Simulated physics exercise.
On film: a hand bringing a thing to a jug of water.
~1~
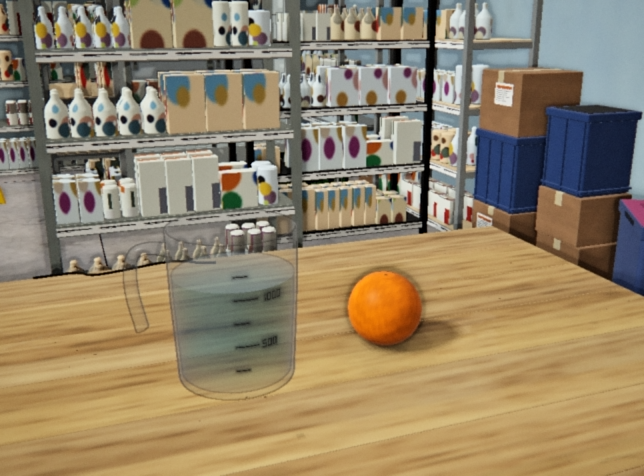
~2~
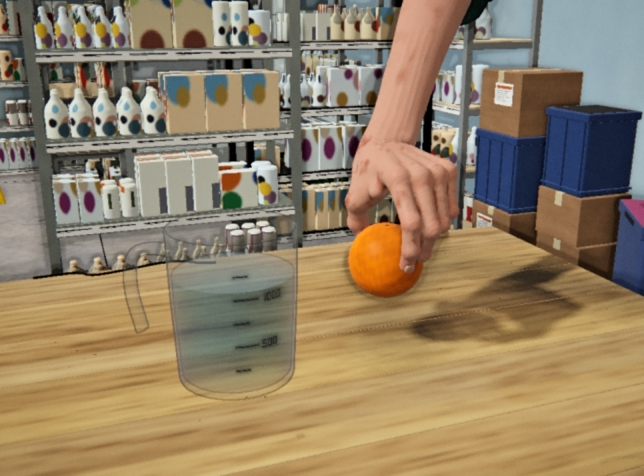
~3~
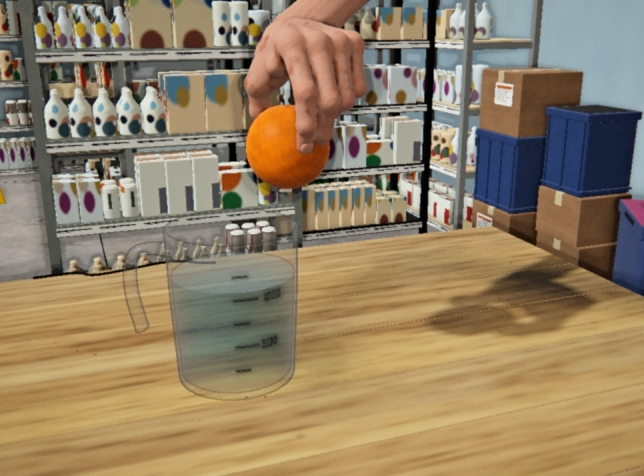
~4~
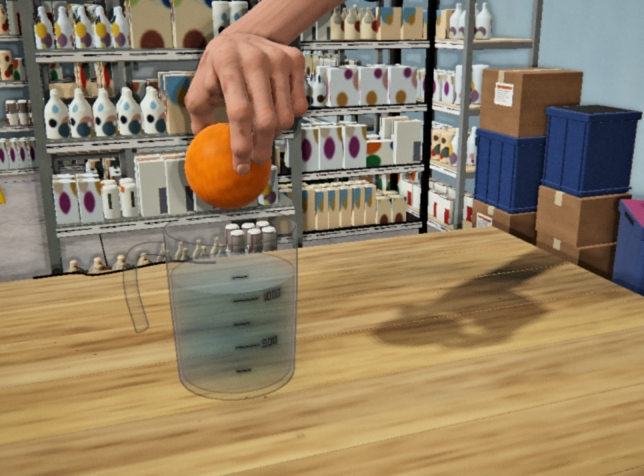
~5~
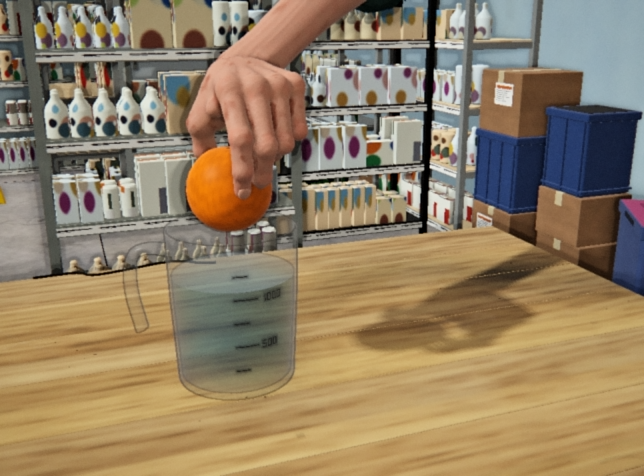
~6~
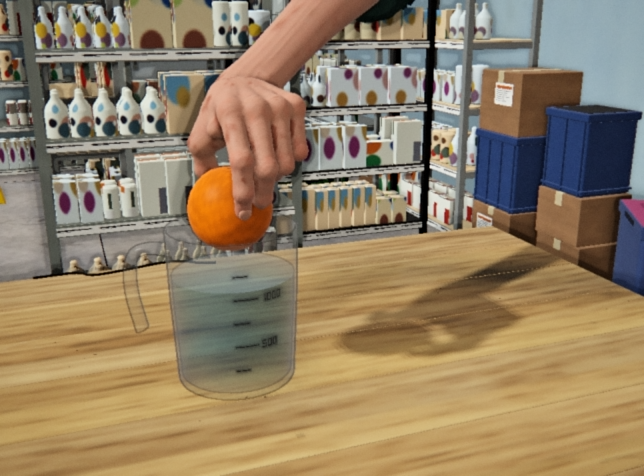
To begin with, an orange sits on a wooden table to the right of a clear jug of water, with stocked shelves behind. A hand grasps the orange, lifts it and carries it left above the jug. The hand then lowers it slightly, still gripping it over the jug's open top.
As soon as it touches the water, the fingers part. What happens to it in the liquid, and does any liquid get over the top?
Water: I expect it will stay afloat; jug: I expect it will hold everything.
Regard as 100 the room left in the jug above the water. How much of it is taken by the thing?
I'd put it close to 50 per cent.
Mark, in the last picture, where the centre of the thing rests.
(233, 273) or thereabouts.
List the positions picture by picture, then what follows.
In the first frame, the orange lies on the top at (385, 308); jug (234, 298) about two thirds full.
The second frame shows a hand picks up the orange at (386, 260); jug about two thirds full, surface at (233, 272).
In the third frame, the orange is carried over at (288, 147); jug (234, 298) about two thirds full.
In the fourth frame, the orange is above the jug at (229, 166); jug about two thirds full, surface at (233, 272).
The fifth frame shows the orange comes down at (230, 190); jug (234, 298) about two thirds full.
In the sixth frame, the orange is just over the surface at (230, 209); jug about two thirds full, surface at (233, 272).
A moment on, the orange enters the water; the jug is about three quarters full.
Further on, the orange comes up again; the jug is about three quarters full.
When it is over, the orange is afloat; the jug is about three quarters full; none went over.
